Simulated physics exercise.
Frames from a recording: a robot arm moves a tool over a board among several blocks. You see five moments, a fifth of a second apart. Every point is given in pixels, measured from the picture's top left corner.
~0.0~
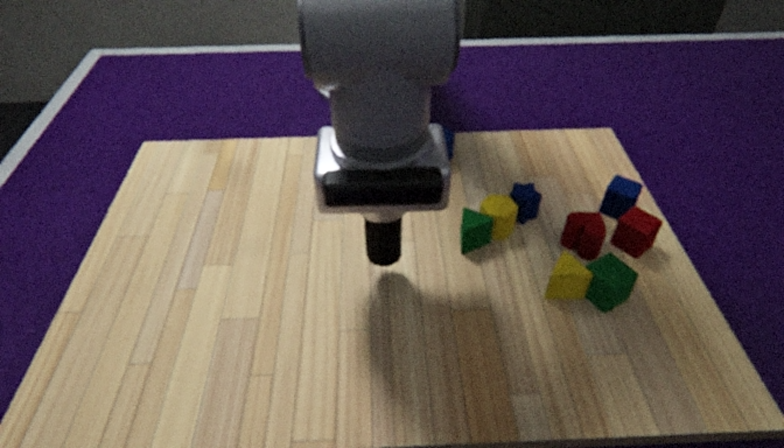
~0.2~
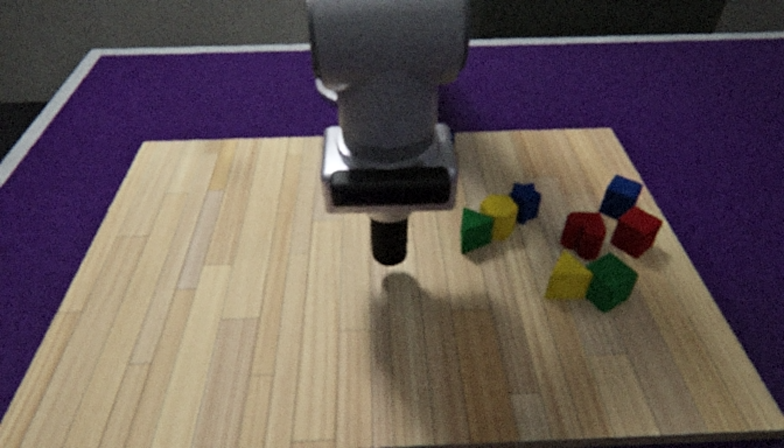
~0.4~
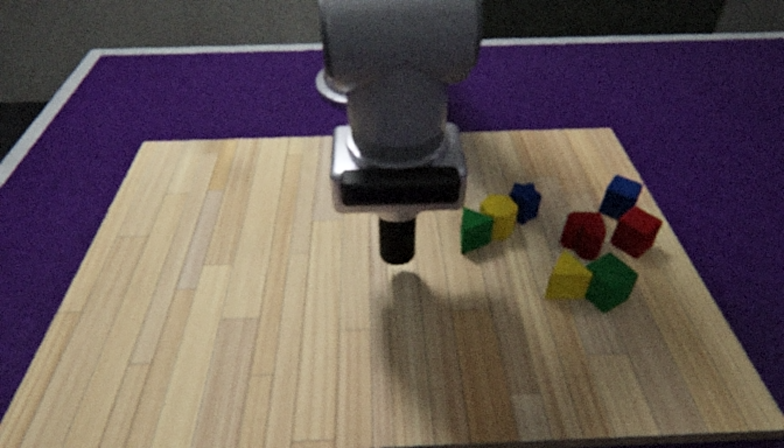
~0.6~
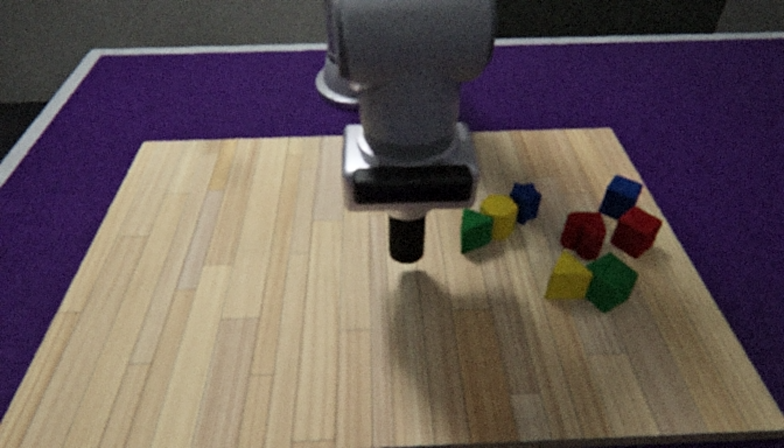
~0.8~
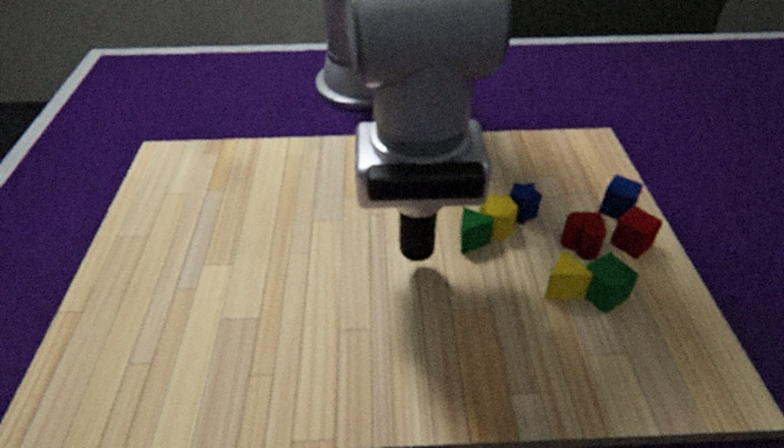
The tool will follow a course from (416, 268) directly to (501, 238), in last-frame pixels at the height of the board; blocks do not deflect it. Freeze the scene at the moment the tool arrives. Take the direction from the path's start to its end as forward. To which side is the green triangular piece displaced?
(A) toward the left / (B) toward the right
B.
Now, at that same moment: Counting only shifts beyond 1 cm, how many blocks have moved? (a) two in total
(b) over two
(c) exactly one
The answer is b.
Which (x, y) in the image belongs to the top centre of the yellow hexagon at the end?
The spot you're after is about (521, 195) in the image.
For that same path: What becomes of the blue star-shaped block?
It gets displaced.
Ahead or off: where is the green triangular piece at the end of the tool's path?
Held in front.
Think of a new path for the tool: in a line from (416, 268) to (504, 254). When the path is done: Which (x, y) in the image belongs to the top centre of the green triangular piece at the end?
Put as a pixel place, it's (521, 208).
What follows on the original path. One third of the way, tool (448, 240); nothing pushed yet.
Two thirds of the way, tool (477, 230); green triangular piece (504, 217); yellow hexagon (513, 200), turned 45° anticlockwise; blue star-shaped block (529, 186).
At the end, tool (504, 220); green triangular piece (535, 214), turned 25° anticlockwise; yellow hexagon (521, 195), turned 65° anticlockwise; blue star-shaped block (534, 180); red heart block not moved.
